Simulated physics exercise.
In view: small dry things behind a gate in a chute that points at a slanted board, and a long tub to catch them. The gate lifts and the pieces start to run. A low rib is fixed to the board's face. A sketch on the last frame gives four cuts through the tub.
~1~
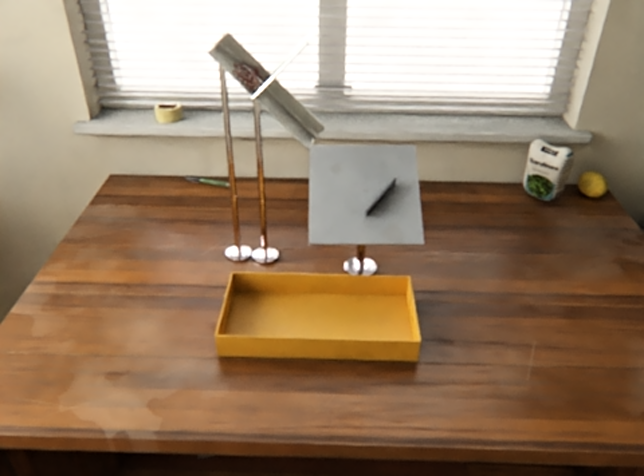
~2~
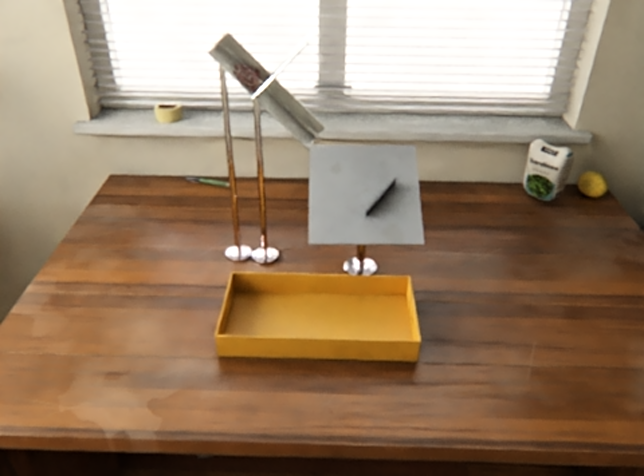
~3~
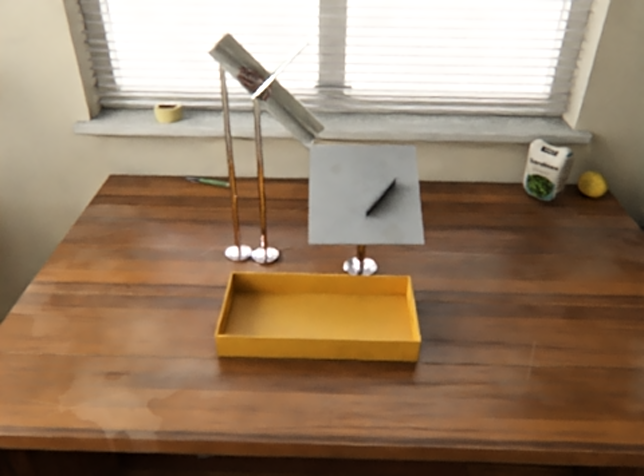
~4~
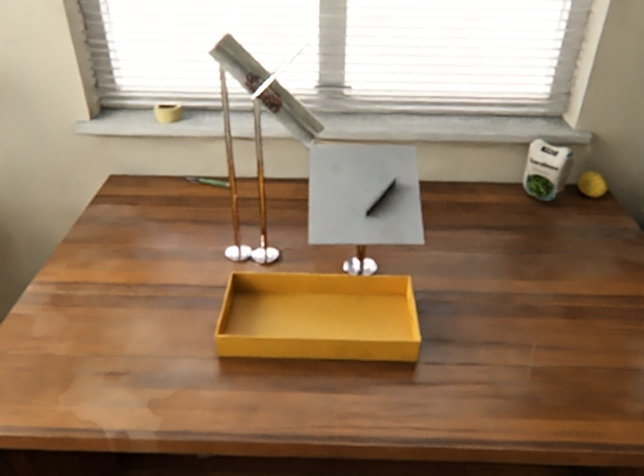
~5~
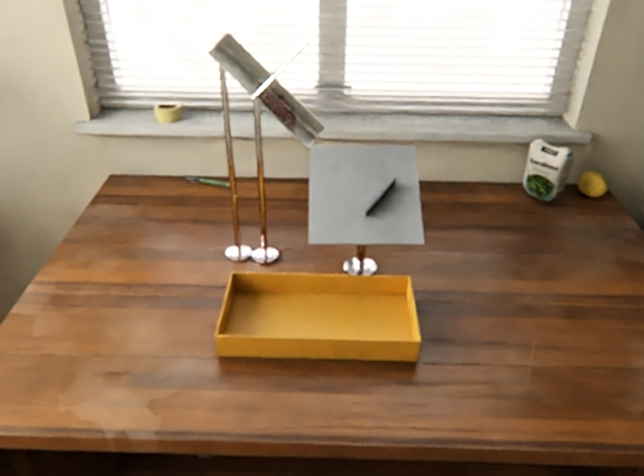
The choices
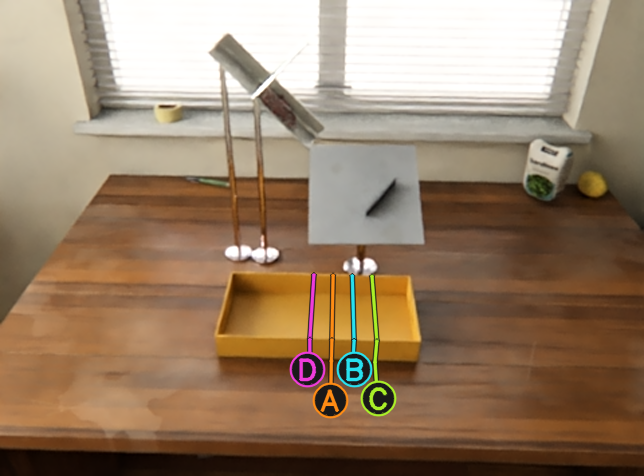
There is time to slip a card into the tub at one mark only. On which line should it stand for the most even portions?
The best line is B.
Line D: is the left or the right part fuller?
The right side.
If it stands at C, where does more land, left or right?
Left.
On the marked copy, line A crosses the front rim at (331, 339); line B crosses the front rim at (354, 339); line C crosses the front rim at (376, 340); line D crosses the front rim at (309, 338).
For line A, of what is caught, a small part on the left of the divider, nearly all on the right.
For line B, of what is caught, about half on the left of the divider, about half on the right.
For line C, of what is caught, nearly all on the left of the divider, a small part on the right.
For line D, of what is caught, none on the left of the divider, all on the right.
